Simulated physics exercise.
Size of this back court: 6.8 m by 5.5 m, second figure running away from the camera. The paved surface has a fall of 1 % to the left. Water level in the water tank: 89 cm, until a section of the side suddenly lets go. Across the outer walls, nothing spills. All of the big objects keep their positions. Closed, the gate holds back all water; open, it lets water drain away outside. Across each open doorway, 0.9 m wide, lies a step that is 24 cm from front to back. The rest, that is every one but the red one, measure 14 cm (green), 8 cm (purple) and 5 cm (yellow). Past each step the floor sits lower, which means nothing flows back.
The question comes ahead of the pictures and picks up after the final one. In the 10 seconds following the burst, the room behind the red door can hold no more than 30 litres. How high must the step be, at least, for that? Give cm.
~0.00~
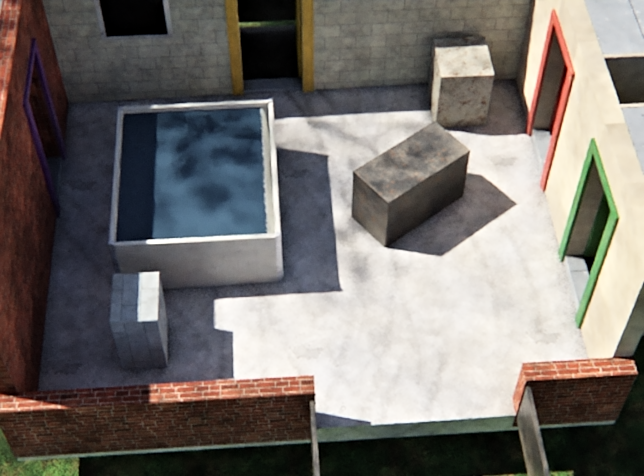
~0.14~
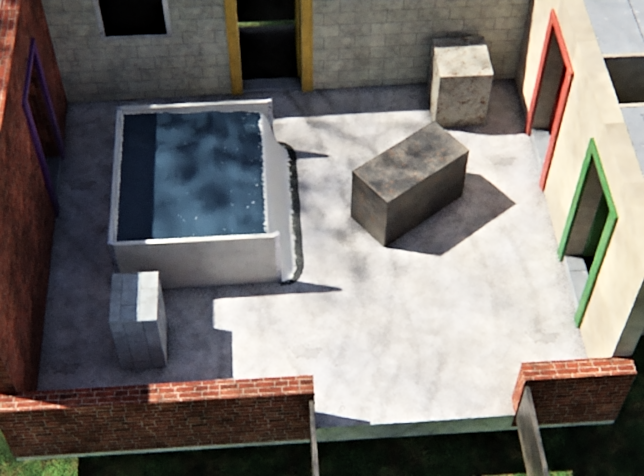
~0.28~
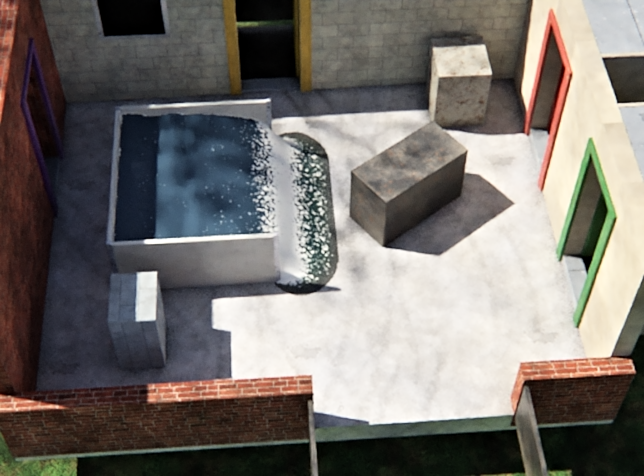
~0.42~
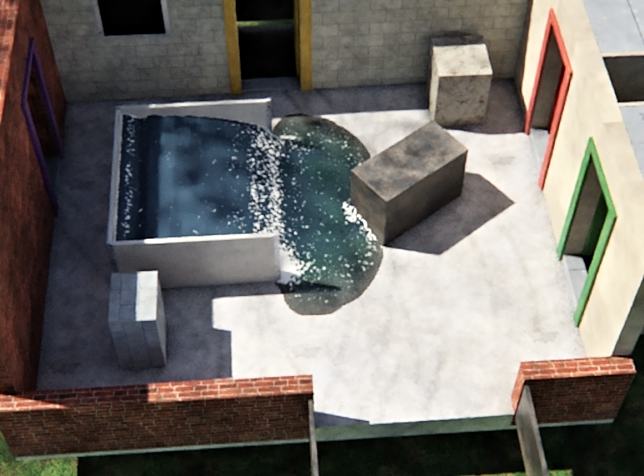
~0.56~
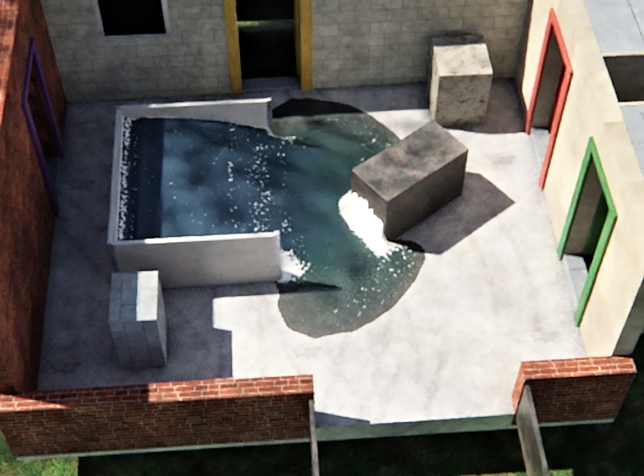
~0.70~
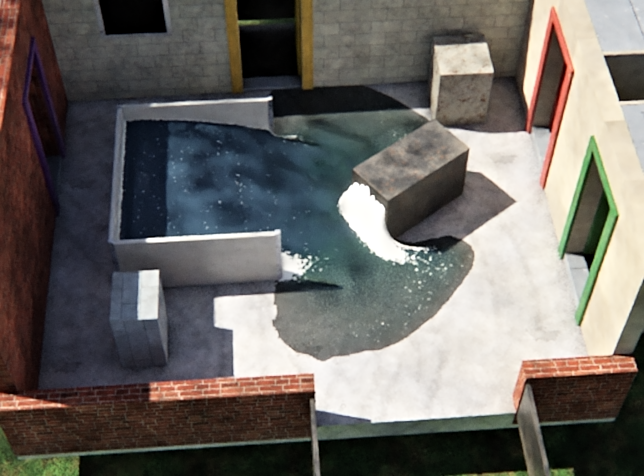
About 30 cm.
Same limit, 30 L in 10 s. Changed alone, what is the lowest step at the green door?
The green door needs around 16 cm.
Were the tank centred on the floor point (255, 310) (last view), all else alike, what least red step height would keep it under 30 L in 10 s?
At least roughly 13.0 cm high.
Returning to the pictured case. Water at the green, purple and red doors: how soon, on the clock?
Arrives: Green 1.1 s / purple 3.8 s / red 1.0 s.
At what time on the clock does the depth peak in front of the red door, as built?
About 2.6 seconds.
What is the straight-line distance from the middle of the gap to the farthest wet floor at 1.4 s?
Distance from gap: Approx. 4.4 m.
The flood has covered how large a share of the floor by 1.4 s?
Around 45 per cent of the floor.
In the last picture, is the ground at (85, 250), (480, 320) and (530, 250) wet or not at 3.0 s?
1: Unwetted; 2: Awash; 3: Awash.
After 1.4 s water covers 45 % of the floor, deepest (55 cm) near (414, 86); 12 cm at the red door, 3 litres in over its 16 cm step.
After 3.0 s water covers 65 % of the floor, deepest (36 cm) near (367, 88); 22 cm at the red door, 120 litres in over its 16 cm step.
After 10.0 s water covers 95 % of the floor, deepest (18 cm) near (96, 224); 3 cm at the red door, 145 litres in over its 16 cm step.
At the red door as built, the water arrived by 1.1 s and peaked near 27 cm at 2.6 s.
With a step of 24 cm, 65 litres would have come in within the 10 s; with 32.5 cm, 19 litres. So under 30 litres takes about 30 cm.
